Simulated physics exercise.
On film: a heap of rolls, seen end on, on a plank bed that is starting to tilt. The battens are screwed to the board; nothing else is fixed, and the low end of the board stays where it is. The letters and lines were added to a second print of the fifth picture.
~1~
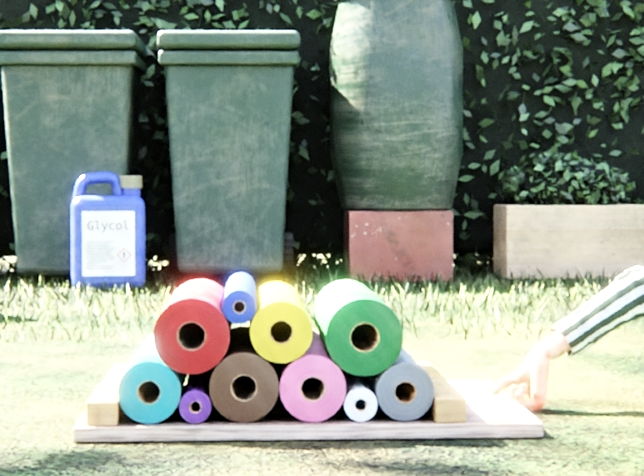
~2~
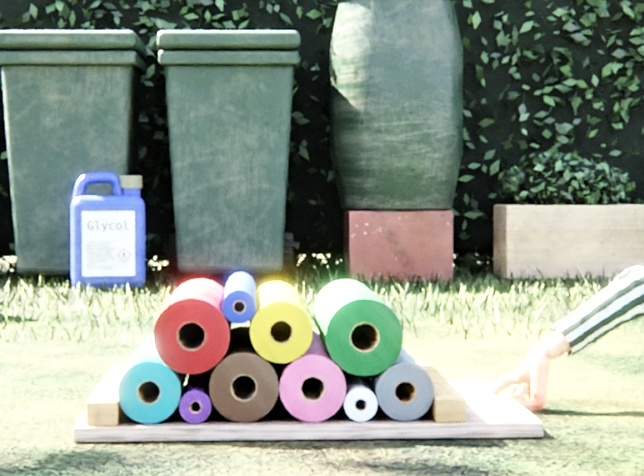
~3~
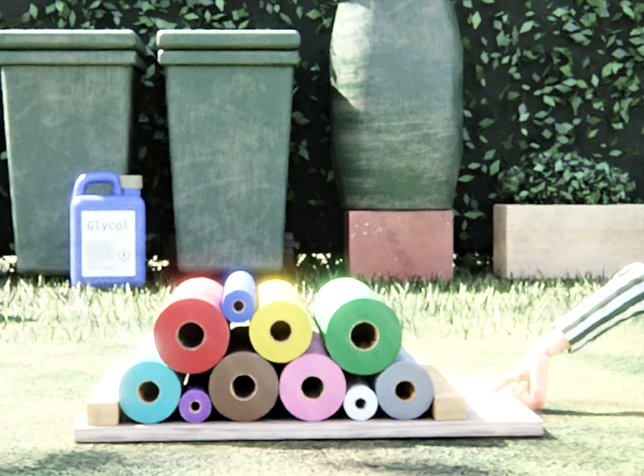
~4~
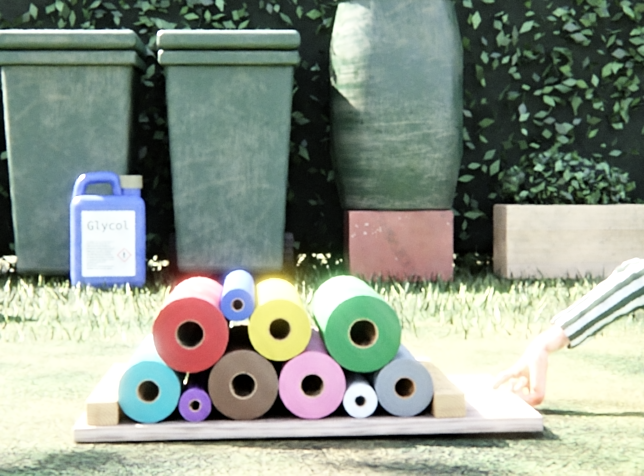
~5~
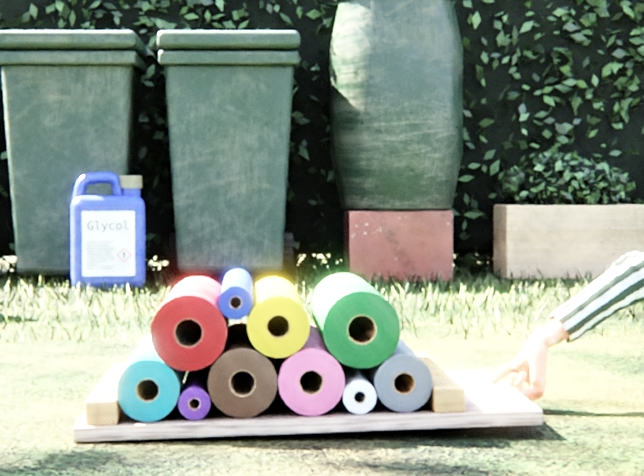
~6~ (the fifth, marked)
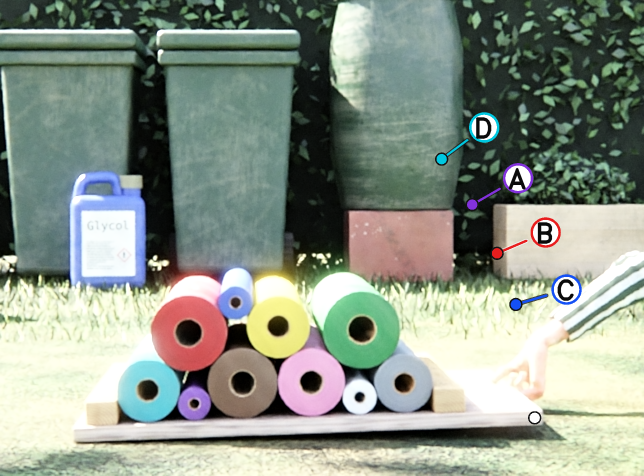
A hand at the right slightly lifts the board's end, tilting the stacked coloured rolls leftward.
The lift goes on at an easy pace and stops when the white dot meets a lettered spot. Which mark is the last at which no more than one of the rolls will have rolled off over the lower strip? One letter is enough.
Lift it to A and no more.
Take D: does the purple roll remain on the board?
Yes.
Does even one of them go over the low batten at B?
At B: No.
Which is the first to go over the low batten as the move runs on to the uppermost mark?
It is the red one.
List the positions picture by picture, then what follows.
The first picture shows brown roll (244, 388); pink roll (313, 389); white roll (361, 405).
The second picture shows white roll (361, 405); grey roll (406, 392).
The third picture shows board (303, 396); white roll (361, 403); grey roll (405, 390); turquoise roll (149, 392).
The fourth picture shows board (303, 394); turquoise roll (148, 391); brown roll (243, 385); purple roll (195, 405).
The fifth picture shows board (303, 391); turquoise roll (148, 390); purple roll (194, 404).
On the copy, A at (472, 205); B at (497, 253); C at (516, 305); D at (442, 159); the white dot at (535, 418).
On A. First, board at 17°.
Then, board at 30°.
Finally, board at 30°, none over the low batten.
By contrast, B none over the low batten; C none over the low batten; D three over the low batten (red, yellow, blue).
